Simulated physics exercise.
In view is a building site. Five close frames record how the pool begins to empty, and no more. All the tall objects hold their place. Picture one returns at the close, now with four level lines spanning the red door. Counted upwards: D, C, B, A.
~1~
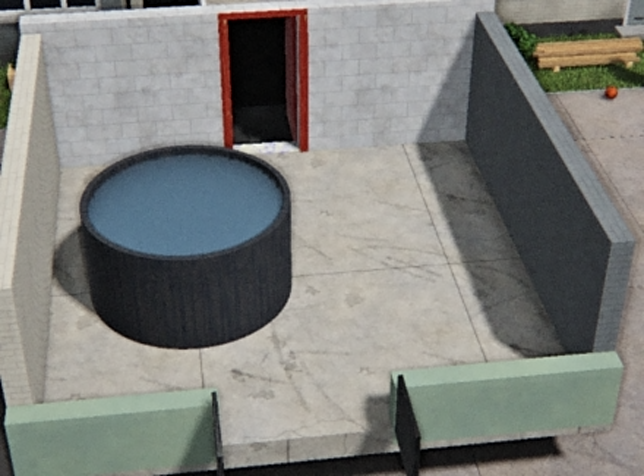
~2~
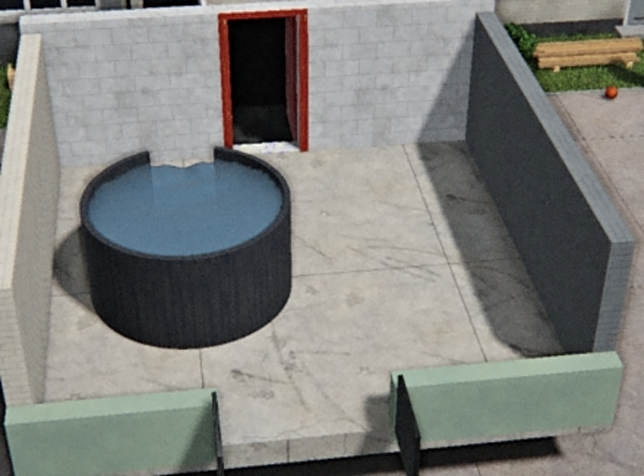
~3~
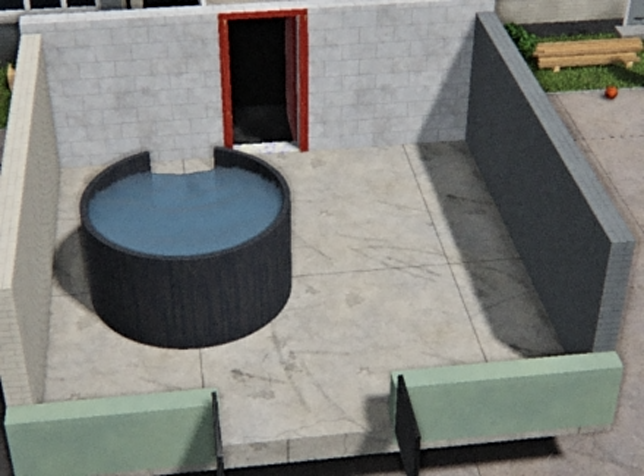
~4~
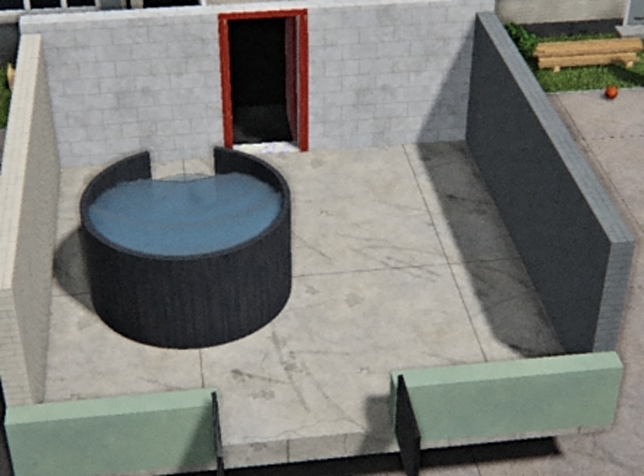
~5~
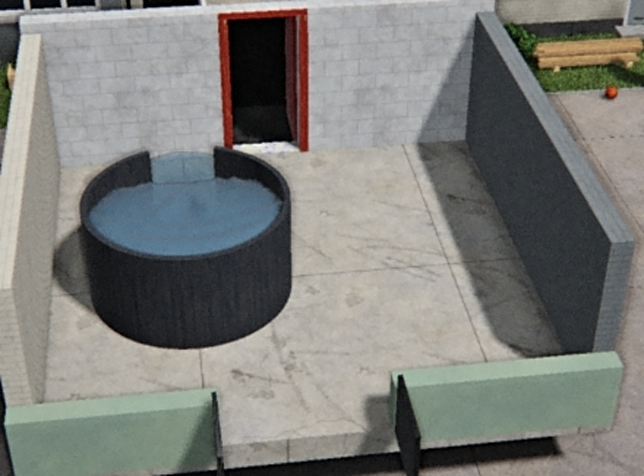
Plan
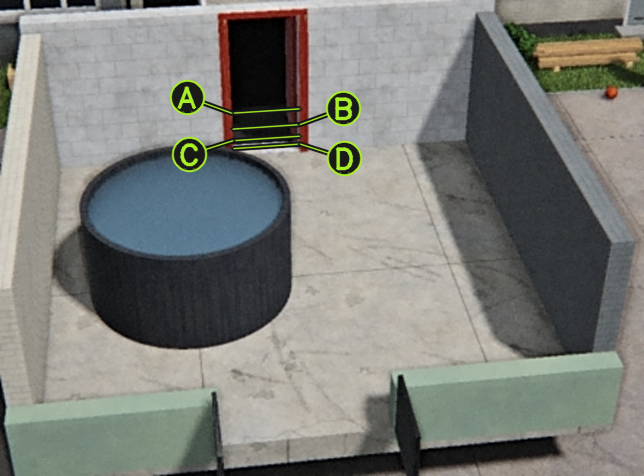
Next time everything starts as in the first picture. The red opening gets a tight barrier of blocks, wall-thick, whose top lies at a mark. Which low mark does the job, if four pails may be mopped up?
The limit is B.
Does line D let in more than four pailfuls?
Yes, it does.
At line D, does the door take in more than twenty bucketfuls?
Yes.
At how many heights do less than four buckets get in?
Two of them.
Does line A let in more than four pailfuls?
No, not at all.
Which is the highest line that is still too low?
It is C.
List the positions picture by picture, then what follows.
The first picture shows water in the pool at rest, its middle at (186, 204); foot of the red doorway at (267, 154); open gate at (305, 376).
In the second picture, water covers 1 % of the ground, its front hidden from here.
In the third picture, water covers 3 % of the ground, its front hidden from here.
In the fourth picture, water covers 7 % of the ground, its front hidden from here.
In the fifth picture, 15 % of the ground under water, visible out to (220, 156).
In lime, A at (265, 111); B at (266, 126); C at (266, 138); D at (266, 146); from the bottom up D, C, B, A.
For line A, nothing gets over.
For line B, a splash gets over, under a bucket.
For line C, about 9 bucketfuls get in.
For line D, dozens of bucketfuls pour in.
